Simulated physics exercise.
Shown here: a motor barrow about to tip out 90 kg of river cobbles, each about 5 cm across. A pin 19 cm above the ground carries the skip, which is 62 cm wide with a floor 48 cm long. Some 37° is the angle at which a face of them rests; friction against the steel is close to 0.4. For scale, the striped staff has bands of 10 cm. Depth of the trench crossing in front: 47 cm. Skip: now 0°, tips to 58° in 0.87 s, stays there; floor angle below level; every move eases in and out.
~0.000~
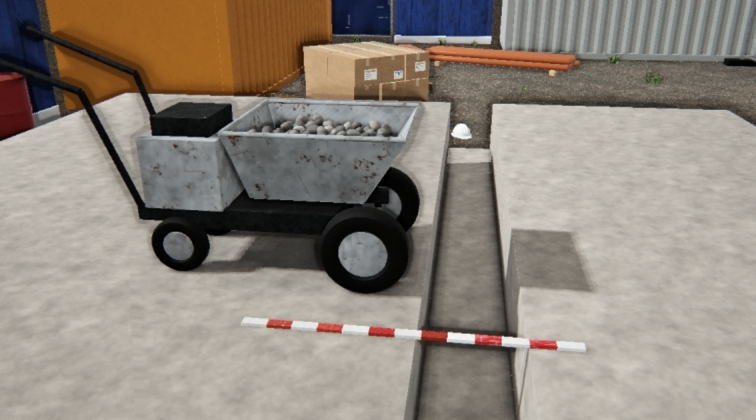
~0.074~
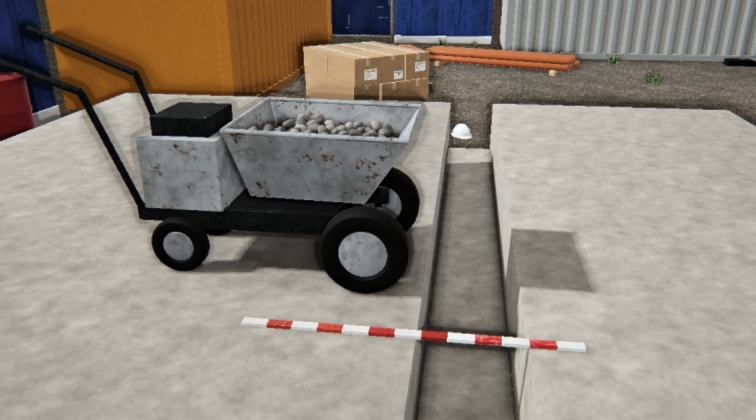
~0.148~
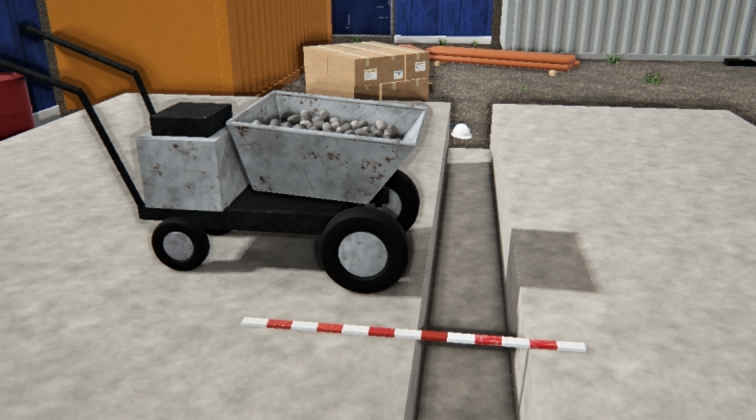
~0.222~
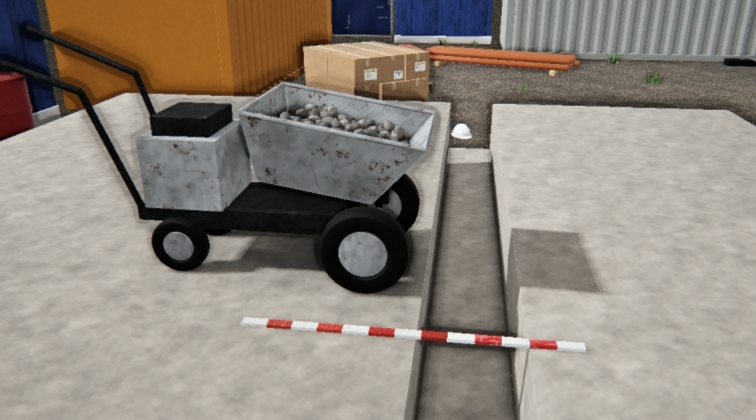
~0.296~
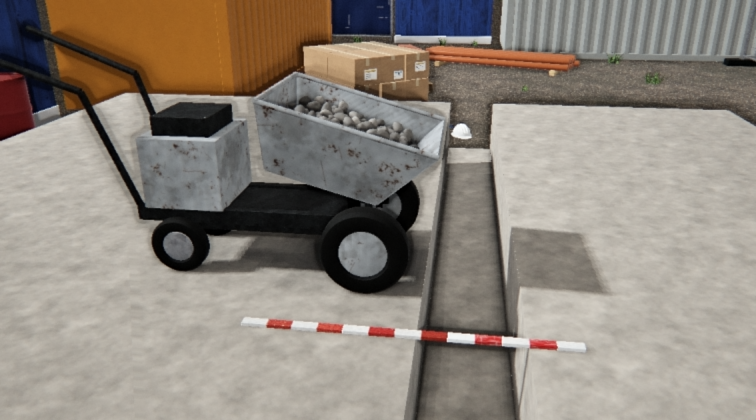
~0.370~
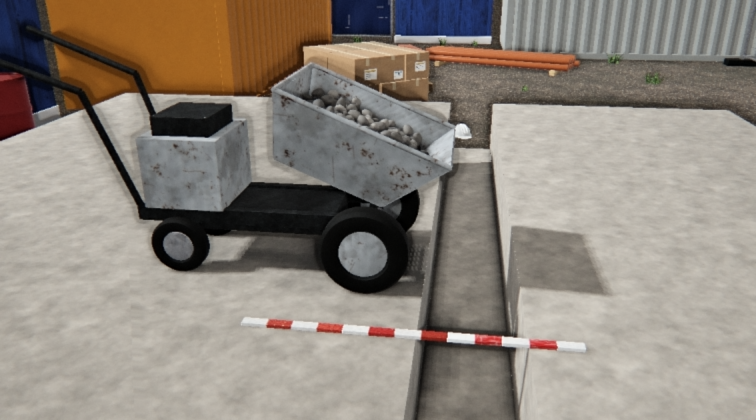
The grey skip of a motor barrow, loaded with rounded cobbles, tilts slowly and then faster, its left end rising and its lip lowering rightward toward a narrow trench, while the wheels and the red-and-white staff stay still.
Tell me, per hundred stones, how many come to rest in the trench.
19 per hundred.
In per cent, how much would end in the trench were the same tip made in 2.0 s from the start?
Roughly 30 per cent.
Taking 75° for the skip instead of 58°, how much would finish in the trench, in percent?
The trench would hold about 50% of it.
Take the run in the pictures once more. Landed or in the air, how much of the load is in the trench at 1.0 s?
Close to 5 per cent at that time.
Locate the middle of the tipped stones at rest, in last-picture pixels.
Middle at around (533, 267), I'd say.
After 0.6 s the floor is at 49°; 100 % in the skip; the foremost stones are at (455, 192).
After 1.0 s the floor is at 58°; 95 % in the skip, 4 % in the trench, 1 % past the trench; the foremost stones are at (532, 253).
After 1.3 s the floor is at 58°; 70 % in the skip, 10 % in the trench, 20 % past the trench; the foremost stones are at (620, 288).
After 3.3 s the floor is at 58°; 58 % in the skip, 19 % in the trench, 23 % past the trench; the foremost stones are at (696, 305).
